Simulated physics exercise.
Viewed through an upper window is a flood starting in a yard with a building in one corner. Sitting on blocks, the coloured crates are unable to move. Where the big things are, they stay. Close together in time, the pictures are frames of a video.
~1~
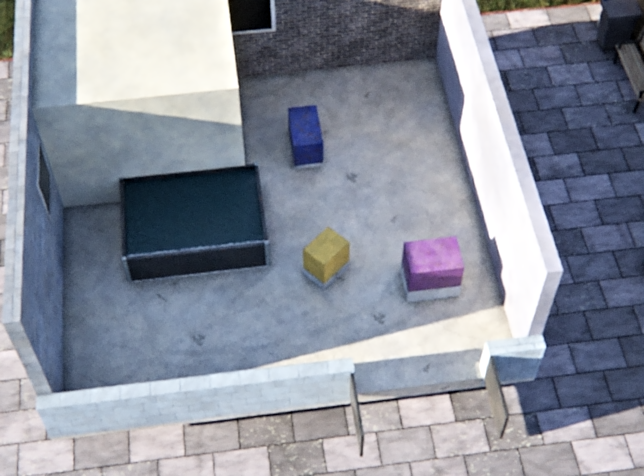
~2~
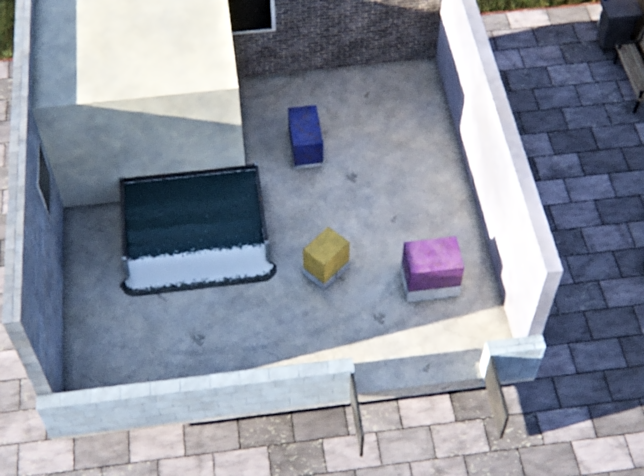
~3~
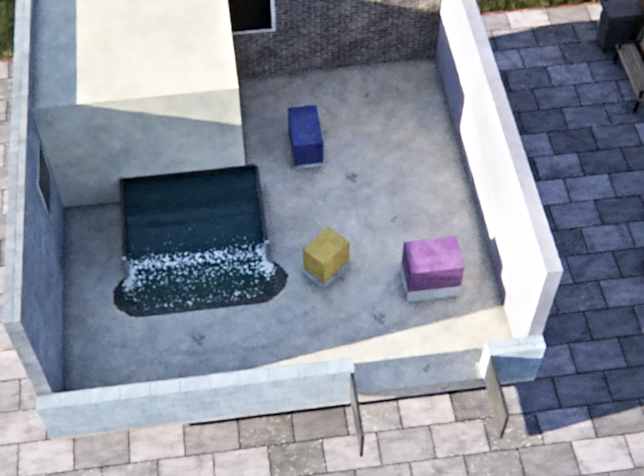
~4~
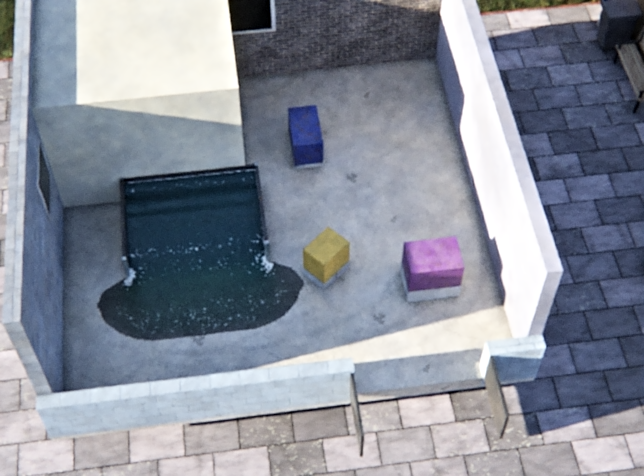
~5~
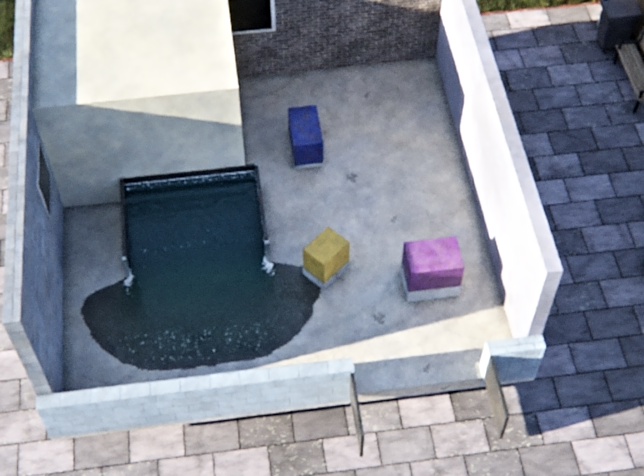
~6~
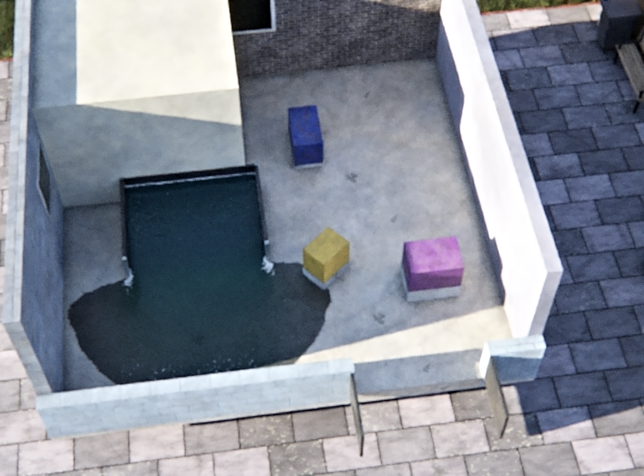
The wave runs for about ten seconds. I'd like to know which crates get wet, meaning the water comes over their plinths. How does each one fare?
The purple crate does not get wet. The yellow crate does not get wet. The blue crate does not get wet.
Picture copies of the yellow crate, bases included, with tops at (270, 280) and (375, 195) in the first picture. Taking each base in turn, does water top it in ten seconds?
Listed order: Flooded / unflooded.
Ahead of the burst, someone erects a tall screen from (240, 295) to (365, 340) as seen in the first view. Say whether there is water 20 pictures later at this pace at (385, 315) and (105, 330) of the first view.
In order, I'd call them inundated and inundated.
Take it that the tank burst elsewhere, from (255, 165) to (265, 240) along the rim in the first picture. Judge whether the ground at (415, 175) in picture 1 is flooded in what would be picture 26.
Looking at that point, I'd call it drenched.
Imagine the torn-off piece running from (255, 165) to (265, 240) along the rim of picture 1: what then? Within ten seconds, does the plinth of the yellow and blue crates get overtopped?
My take: The yellow one gets flooded, while the blue one gets flooded.
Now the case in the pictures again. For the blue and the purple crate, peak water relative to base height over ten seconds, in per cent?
Taking them in the order asked, 50 percent and 40 percent.
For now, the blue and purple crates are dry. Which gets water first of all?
The crate marked purple comes first.
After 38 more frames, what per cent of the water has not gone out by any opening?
Around 92 percent.
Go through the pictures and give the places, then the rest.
In the first frame, the open tank at (193, 213) is whole and still.
In the second frame, water pours out at (198, 265) and has run to (125, 283).
In the third frame, water pours out at (199, 266) and has run to (281, 277).
In the fourth frame, water pours out at (199, 266) and has run to (108, 309).
In the fifth frame, water pours out at (199, 267) and has run to (296, 327).
In the sixth frame, the front is at a hidden place, out from the gap at (199, 267).
A moment on, water covers 30 % of the floor; the purple crate not reached, the yellow crate water round its plinth, the blue crate not reached.
Next, water covers 35 % of the floor; the purple crate not reached, the yellow crate water round its plinth, the blue crate not reached.
Then, water covers 50 % of the floor; the purple crate water round its plinth, the yellow crate water round its plinth, the blue crate not reached.
Later, water covers 70 % of the floor; the purple crate water round its plinth, the yellow crate water round its plinth, the blue crate water round its plinth.
In the end, water covers 90 % of the floor; the purple crate stayed above the water, the yellow crate stayed above the water, the blue crate stayed above the water.
